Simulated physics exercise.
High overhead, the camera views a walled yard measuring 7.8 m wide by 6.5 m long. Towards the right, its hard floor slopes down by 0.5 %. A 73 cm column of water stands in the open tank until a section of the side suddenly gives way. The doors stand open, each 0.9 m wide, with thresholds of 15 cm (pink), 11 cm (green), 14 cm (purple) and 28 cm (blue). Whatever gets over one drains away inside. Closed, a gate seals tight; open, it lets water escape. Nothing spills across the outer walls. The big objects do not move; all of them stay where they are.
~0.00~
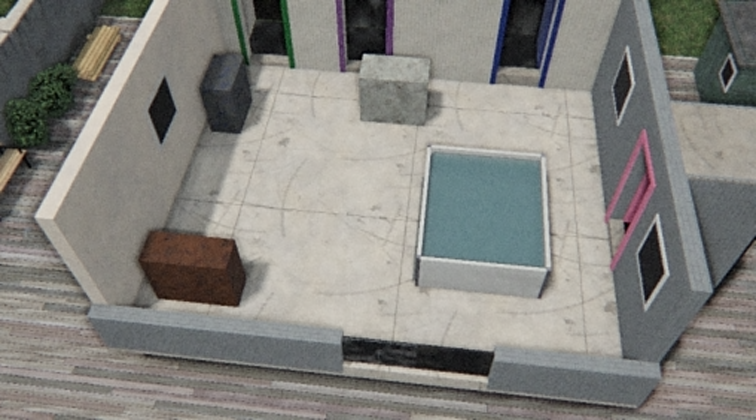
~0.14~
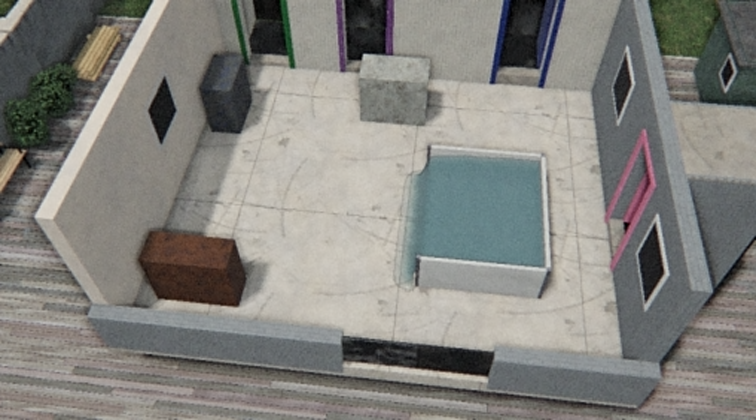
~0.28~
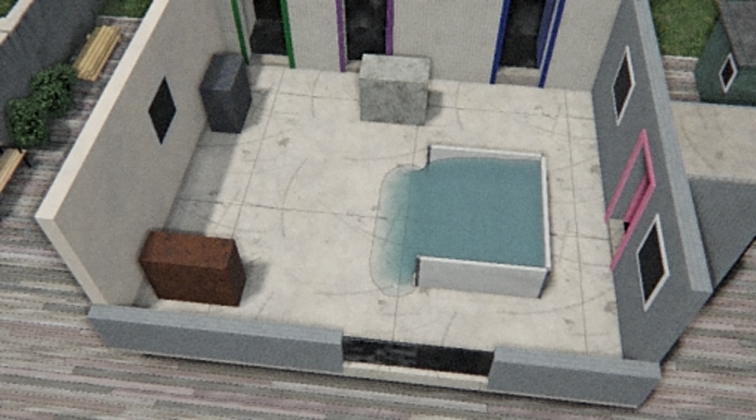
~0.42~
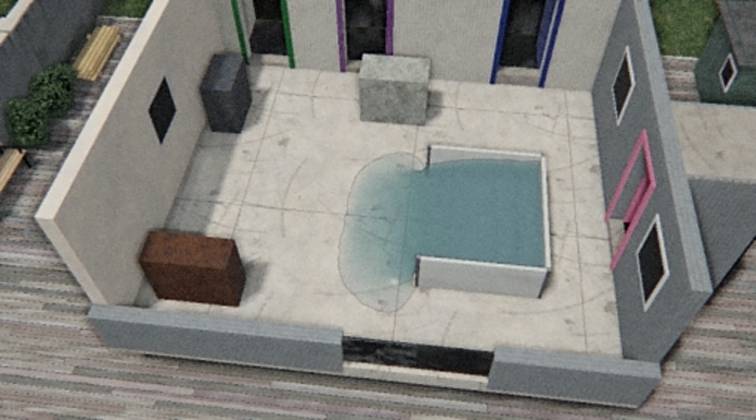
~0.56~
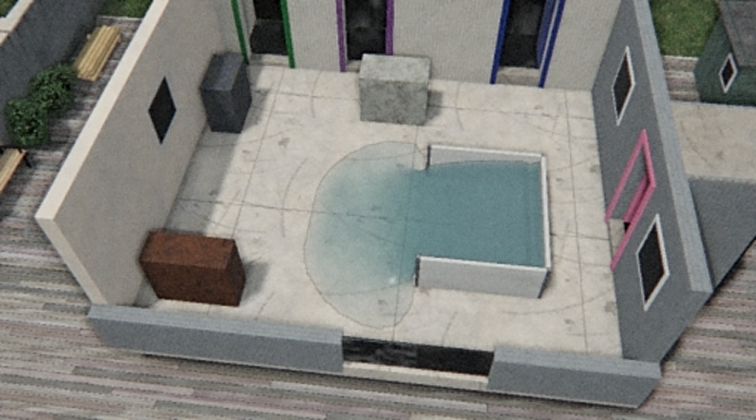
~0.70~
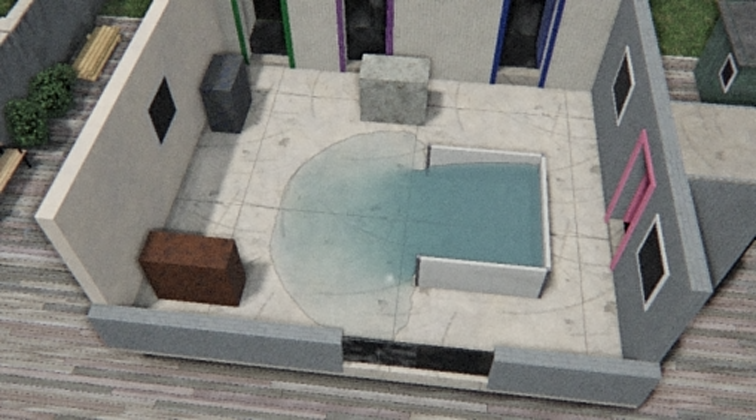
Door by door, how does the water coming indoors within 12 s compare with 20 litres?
My prediction: At the pink door the amount let in will fall short of the limit; at the green door the amount let in will top the limit; at the purple door the amount let in will fall short of the limit; at the blue door the amount let in will fall short of the limit.
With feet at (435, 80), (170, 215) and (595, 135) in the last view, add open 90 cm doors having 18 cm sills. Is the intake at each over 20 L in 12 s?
Note, doorways in listed order: Stays short, goes beyond, stays short.
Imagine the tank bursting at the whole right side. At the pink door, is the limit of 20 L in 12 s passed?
Then pink exceeds it.
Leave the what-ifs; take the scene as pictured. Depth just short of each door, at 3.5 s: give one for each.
Pink 0 cm, green 21 cm, purple 1 cm, blue 0 cm.
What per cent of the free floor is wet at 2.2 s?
Some 50 per cent of the floor is wet.
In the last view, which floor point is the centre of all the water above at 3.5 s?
Balance point at about (290, 208).
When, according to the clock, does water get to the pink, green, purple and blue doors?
Pink = 7.5 s, green = 2.4 s, purple = 3.8 s, blue = 6.0 s.
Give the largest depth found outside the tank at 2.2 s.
Peak depth: Approx. 38 cm.
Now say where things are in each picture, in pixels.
Still water, 73 cm deep, in the open tank at (484, 206), in the first picture.
Water pours out at (425, 217) and has run 1.3 m, to (411, 288); typically 10 cm deep outside, 73 cm at the open tank's back, in the second picture.
The front is at (392, 292), 1.5 m from the gap at (424, 219); 1.8 m2 of floor is under water; 73 cm left at the back of the open tank, in the third picture.
Water pours out at (424, 221) and has run 1.8 m, to (365, 299); typically 11 cm deep outside, 71 cm at the open tank's back, in the fourth picture.
Water pours out at (424, 221) and has run 2.1 m, to (335, 302); typically 9 cm deep outside, 62 cm at the open tank's back, in the fifth picture.
The front is at (274, 250), 2.6 m from the gap at (424, 221); 8.5 m2 of floor is under water; 62 cm left at the back of the open tank, in the sixth picture.
After 1.4 s water covers 45 % of the floor and is deepest (32 cm) near (170, 211); pink door not reached, green door not reached, purple door not reached, blue door not reached.
After 2.2 s water covers 50 % of the floor and is deepest (38 cm) near (175, 255); pink door not reached, green door not reached, purple door not reached, blue door not reached.
After 3.5 s water covers 55 % of the floor and is deepest (33 cm) near (136, 328); pink door not reached, green door 21 cm at the sill, 23 L in, purple door not reached, blue door not reached.
After 7.0 s water covers 85 % of the floor and is deepest (17 cm) near (350, 120); pink door not reached, green door 9 cm at the sill, 77 L in, purple door 15 cm at the sill, 0 L in, blue door 5 cm at the sill, 0 L in.
After 12.0 s water covers 100 % of the floor and is deepest (16 cm) near (601, 288); pink door 14 cm at the sill, 0 L in, green door 6 cm at the sill, 78 L in, purple door 5 cm at the sill, 2 L in, blue door 9 cm at the sill, 0 L in.
